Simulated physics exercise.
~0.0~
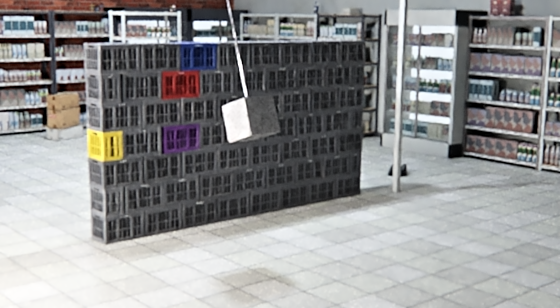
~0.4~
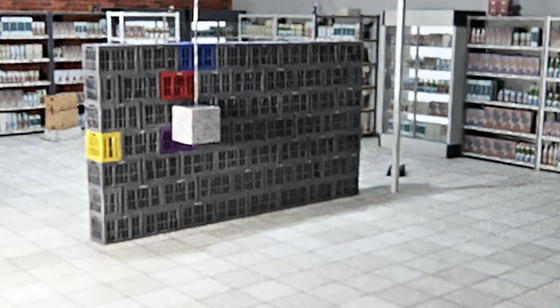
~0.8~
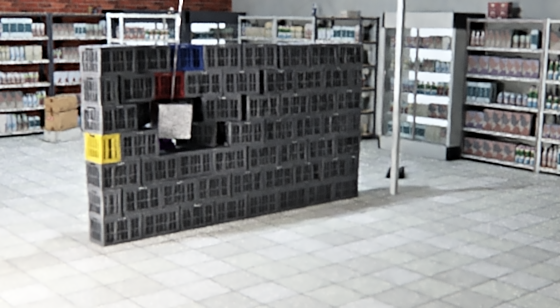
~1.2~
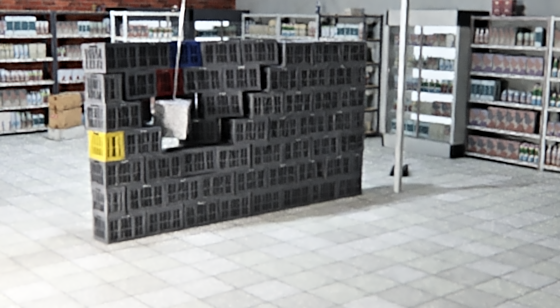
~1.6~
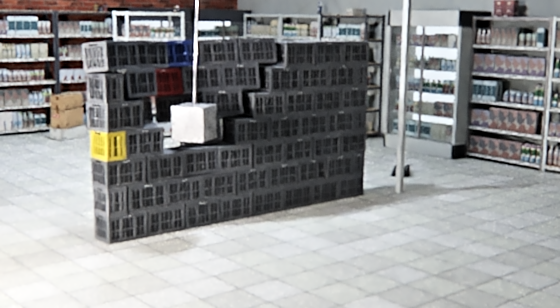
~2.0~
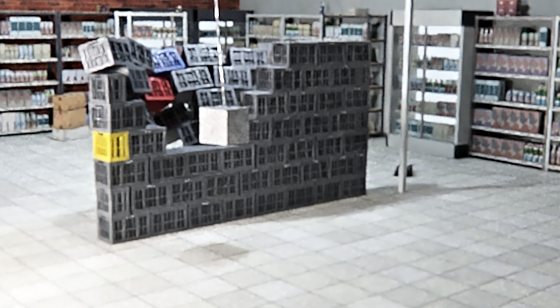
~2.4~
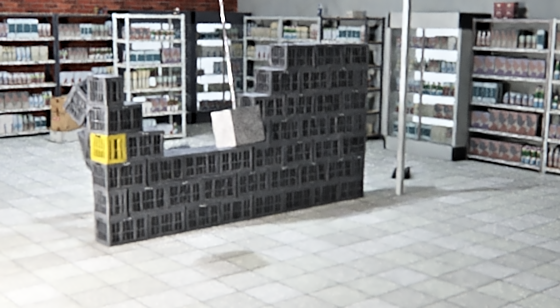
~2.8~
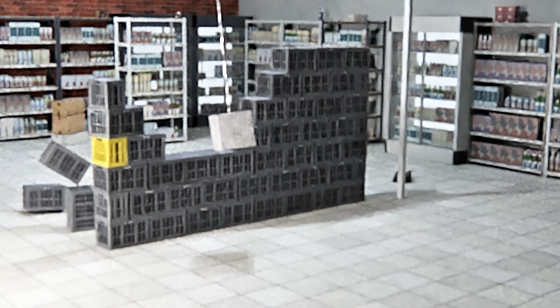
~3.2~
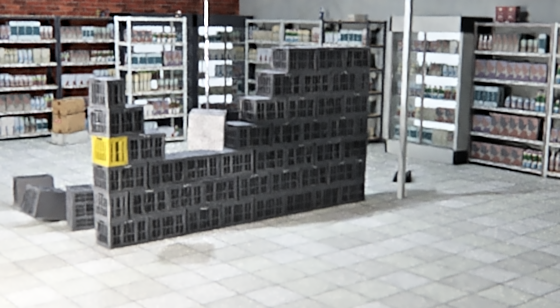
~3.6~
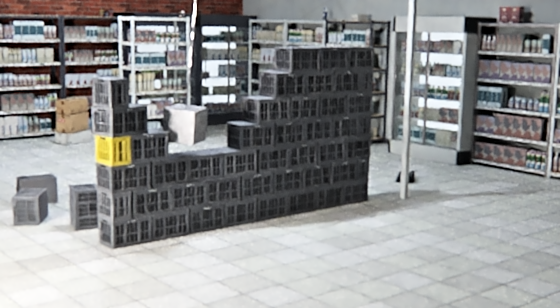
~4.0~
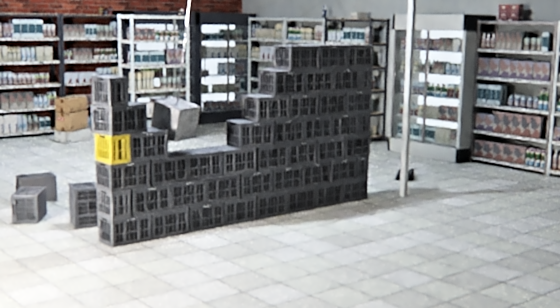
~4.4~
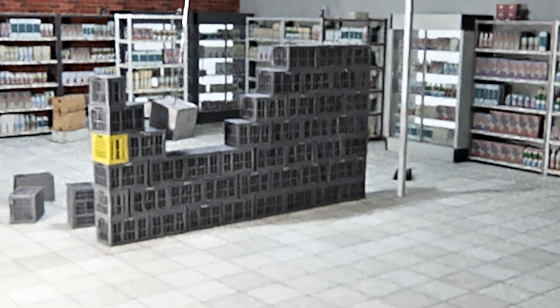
We see a pale block on a line swing into a wall of dark crates, knocking out the purple one, then the red, blue and several dark crates, leaving a wide gap at the upper left, with the yellow crate still in place and the block hanging behind the wall.
